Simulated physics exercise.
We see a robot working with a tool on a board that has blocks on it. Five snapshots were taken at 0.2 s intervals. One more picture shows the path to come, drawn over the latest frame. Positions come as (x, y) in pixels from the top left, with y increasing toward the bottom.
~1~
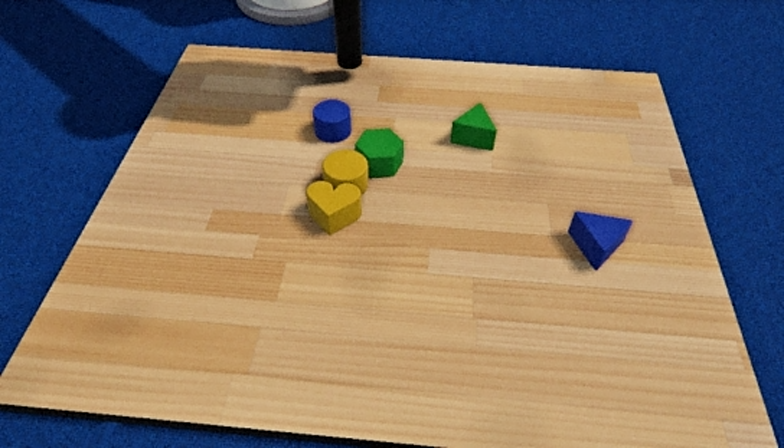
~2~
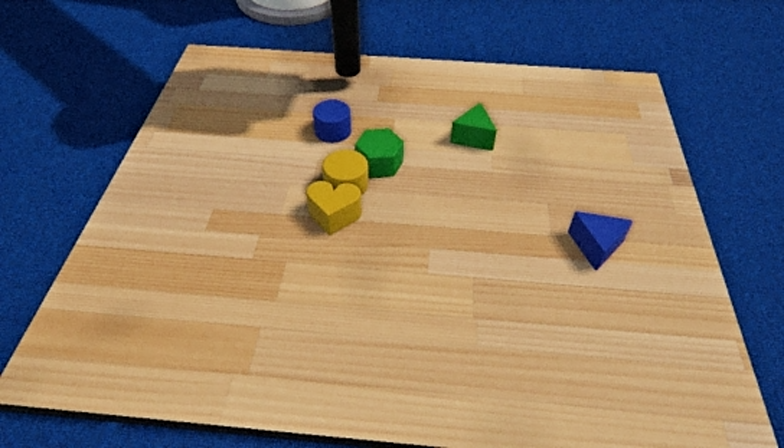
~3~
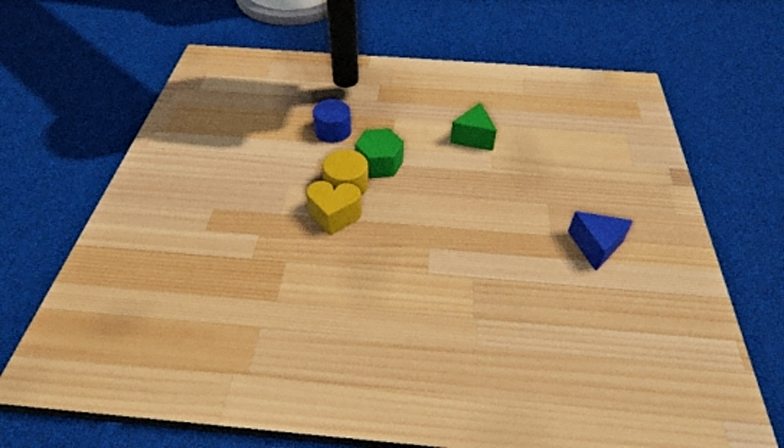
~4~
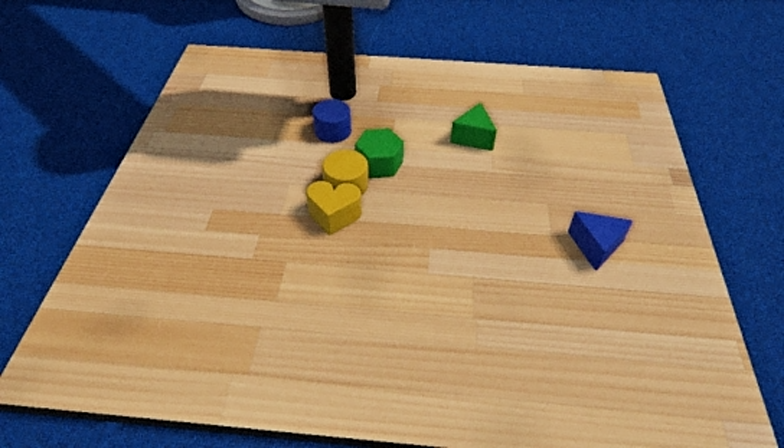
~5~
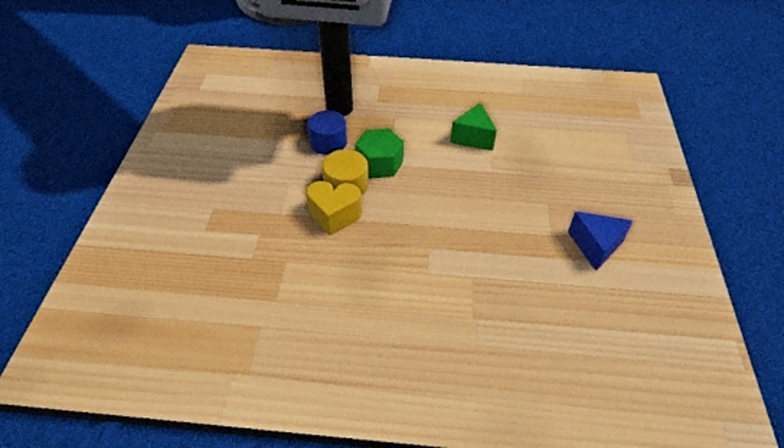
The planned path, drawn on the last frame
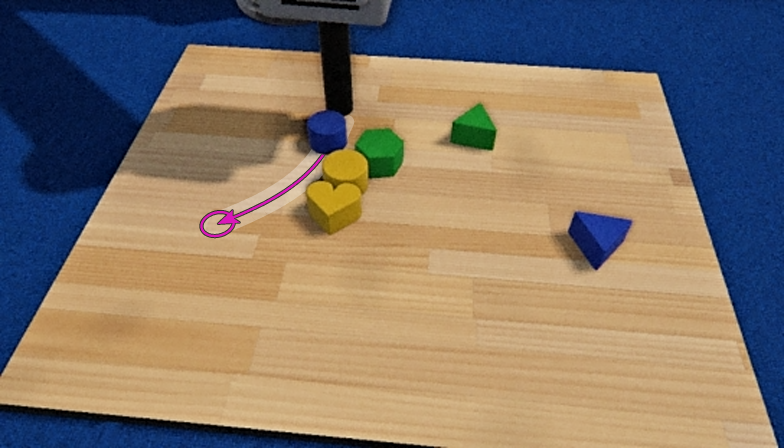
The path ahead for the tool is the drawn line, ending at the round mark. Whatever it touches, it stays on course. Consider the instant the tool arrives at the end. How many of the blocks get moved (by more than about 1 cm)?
In total, one block gets moved by over 1 cm.
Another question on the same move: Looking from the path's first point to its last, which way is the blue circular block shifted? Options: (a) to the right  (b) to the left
Answer: B.
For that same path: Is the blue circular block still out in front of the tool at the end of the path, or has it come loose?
The tool has lost it.
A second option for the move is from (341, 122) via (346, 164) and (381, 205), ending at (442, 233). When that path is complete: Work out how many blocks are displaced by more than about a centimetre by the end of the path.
The answer is three or more blocks, counting only moves over 1 cm.
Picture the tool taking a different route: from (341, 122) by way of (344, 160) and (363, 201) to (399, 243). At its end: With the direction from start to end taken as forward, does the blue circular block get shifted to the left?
No, it doesn't check out.
The drawn path runs from (341, 122) by way of (319, 160) and (278, 196) to (218, 224).
What follows on the original path. One third of the way, tool at (318, 147); blue circular block at (298, 161).
Two thirds of the way, tool at (274, 183); blue circular block at (261, 202).
At the end, tool at (214, 211); blue circular block at (244, 221); yellow circular block not moved.
